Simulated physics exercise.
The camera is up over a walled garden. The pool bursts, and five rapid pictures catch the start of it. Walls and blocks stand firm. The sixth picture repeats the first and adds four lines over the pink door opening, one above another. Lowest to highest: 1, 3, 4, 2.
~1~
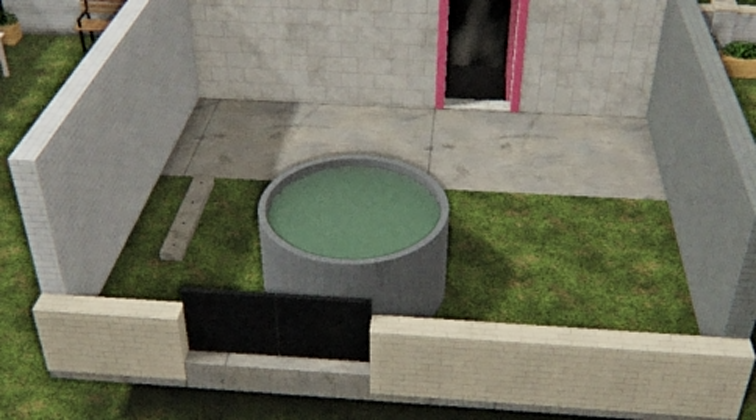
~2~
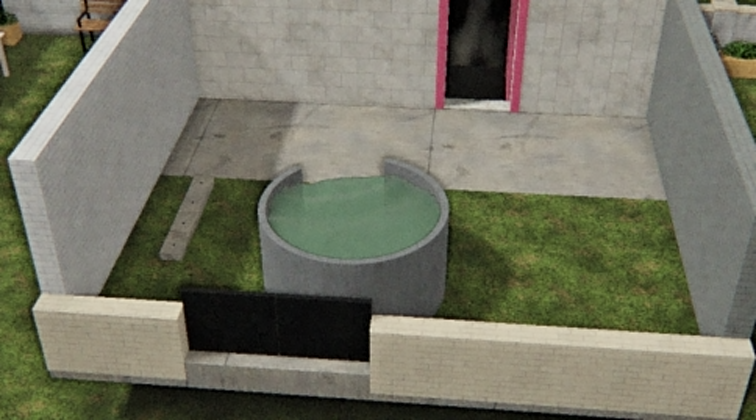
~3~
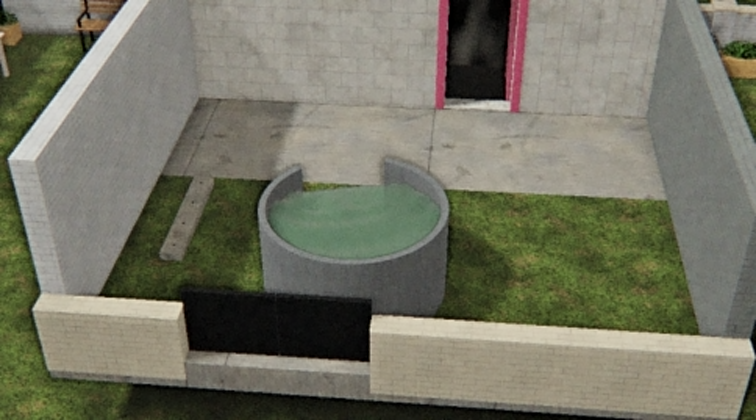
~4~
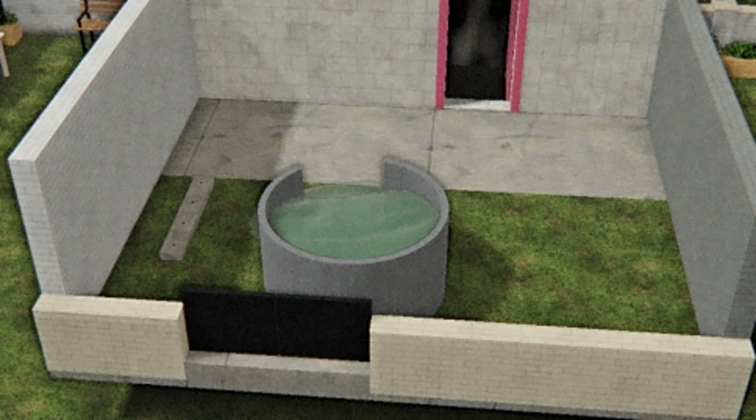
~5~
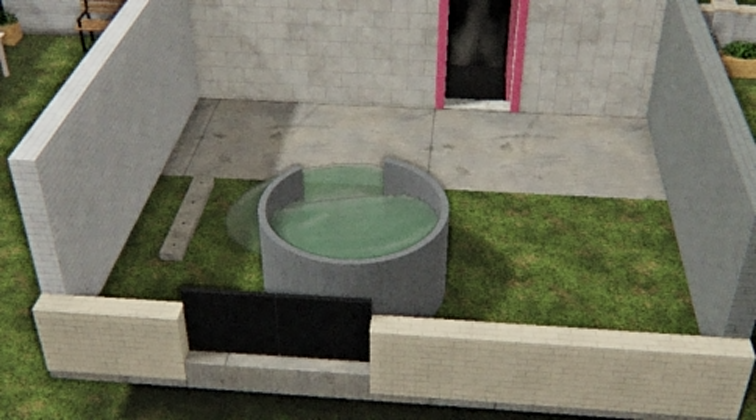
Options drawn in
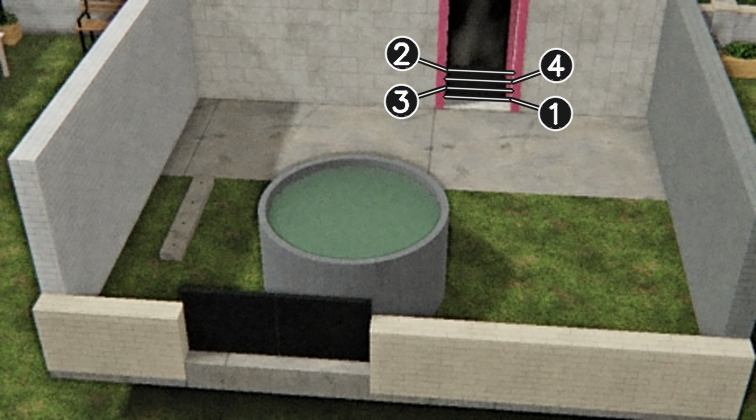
In a walled garden with a shut black gate and a pink doorway, a section at the back of a round grey pool's wall disappears, and the greenish water ripples, with a thin, clear sheet then showing beyond the rim's left side.
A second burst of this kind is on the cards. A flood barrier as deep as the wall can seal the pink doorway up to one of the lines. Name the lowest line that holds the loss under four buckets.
I would pick mark 1.
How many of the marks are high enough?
All of them.
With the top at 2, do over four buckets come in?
No, that is safe.
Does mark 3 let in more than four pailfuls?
No.
On the marked copy, 1 at (478, 98); 2 at (479, 71); 3 at (478, 89); 4 at (479, 80); from the bottom up 1, 3, 4, 2.
For mark 1, a splash gets over, under a bucket.
For mark 2, nothing gets over.
For mark 3, nothing gets over.
For mark 4, nothing gets over.
